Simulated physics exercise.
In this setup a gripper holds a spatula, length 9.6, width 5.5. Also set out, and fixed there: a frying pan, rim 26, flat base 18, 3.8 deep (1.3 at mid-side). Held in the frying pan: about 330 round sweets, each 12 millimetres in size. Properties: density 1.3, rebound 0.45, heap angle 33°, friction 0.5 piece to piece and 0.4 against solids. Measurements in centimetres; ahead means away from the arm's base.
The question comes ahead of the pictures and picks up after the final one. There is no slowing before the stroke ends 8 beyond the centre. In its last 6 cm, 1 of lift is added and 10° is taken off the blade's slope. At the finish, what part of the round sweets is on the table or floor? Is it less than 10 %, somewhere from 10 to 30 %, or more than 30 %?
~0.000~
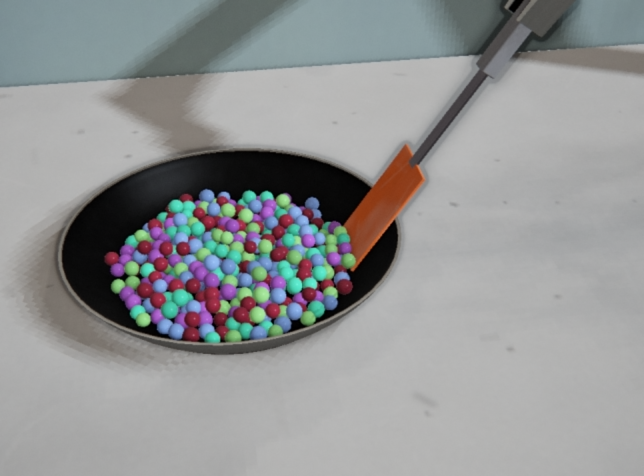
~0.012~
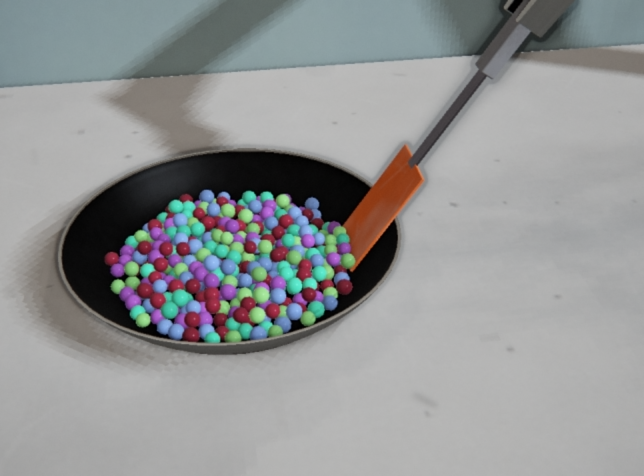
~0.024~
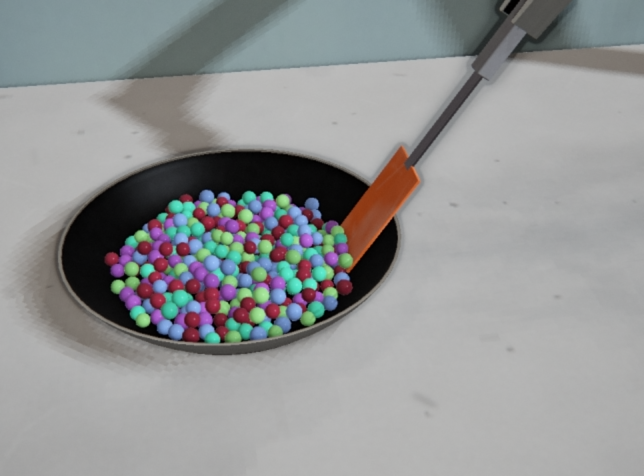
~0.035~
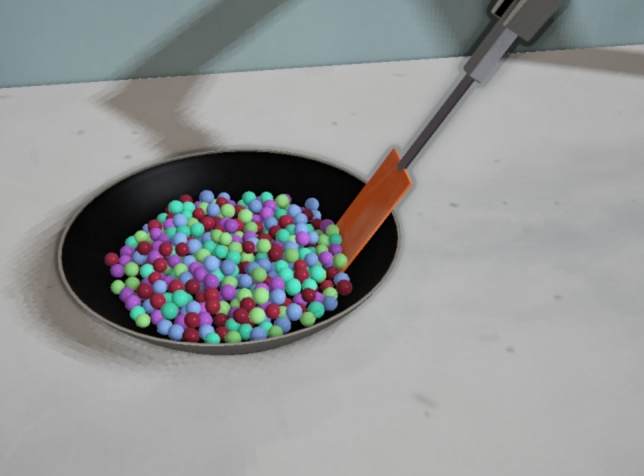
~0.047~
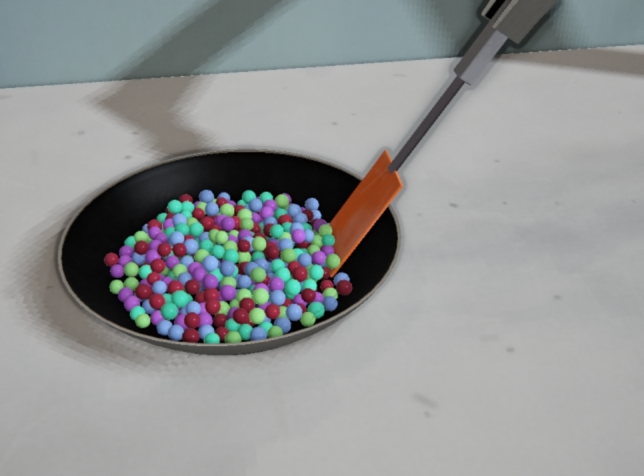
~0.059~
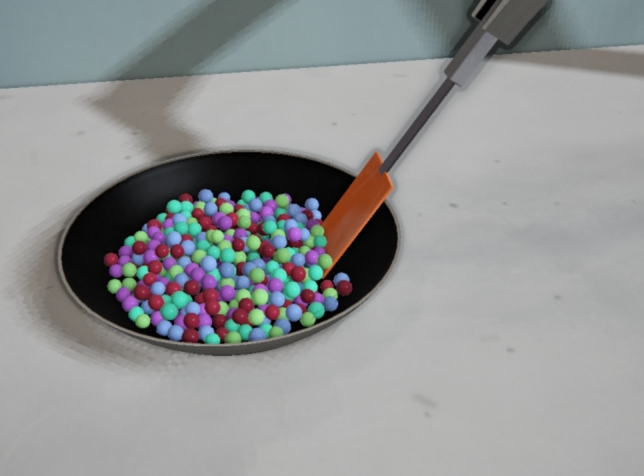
It is less than 10 %.
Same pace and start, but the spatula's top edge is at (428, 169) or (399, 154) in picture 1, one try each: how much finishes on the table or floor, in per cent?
Some 0 per cent, then some 5 per cent.
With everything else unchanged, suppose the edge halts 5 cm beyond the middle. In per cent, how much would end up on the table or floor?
Near 0 per cent.
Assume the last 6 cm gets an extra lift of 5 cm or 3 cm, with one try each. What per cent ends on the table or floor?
5 and 5 per cent.
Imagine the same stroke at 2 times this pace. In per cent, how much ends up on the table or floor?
10 %.
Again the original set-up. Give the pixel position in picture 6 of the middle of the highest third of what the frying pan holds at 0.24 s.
Centre: Roughly (161, 251) in the last picture.
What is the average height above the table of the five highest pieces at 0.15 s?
I'd put them at about 4 centimetres above the table.
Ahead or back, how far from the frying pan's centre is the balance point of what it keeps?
I'd say it's roughly 3.5 cm toward the front.
After 0.15 s, sloping 56°, highest piece 4 above the table; 332 in the frying pan.
After 0.24 s, sloping 53°, highest piece 5 above the table; 332 in the frying pan.
After 0.48 s, sloping 46°, highest piece 5 above the table; 316 in the frying pan, 15 on the table or floor, 1 on the blade or in flight.
After 1.53 s, sloping 46°, highest piece 5 above the table; 316 in the frying pan, 16 on the table or floor.
At rest, 316 in the frying pan, 16 on the table or floor. That is 5 % on the table or floor.
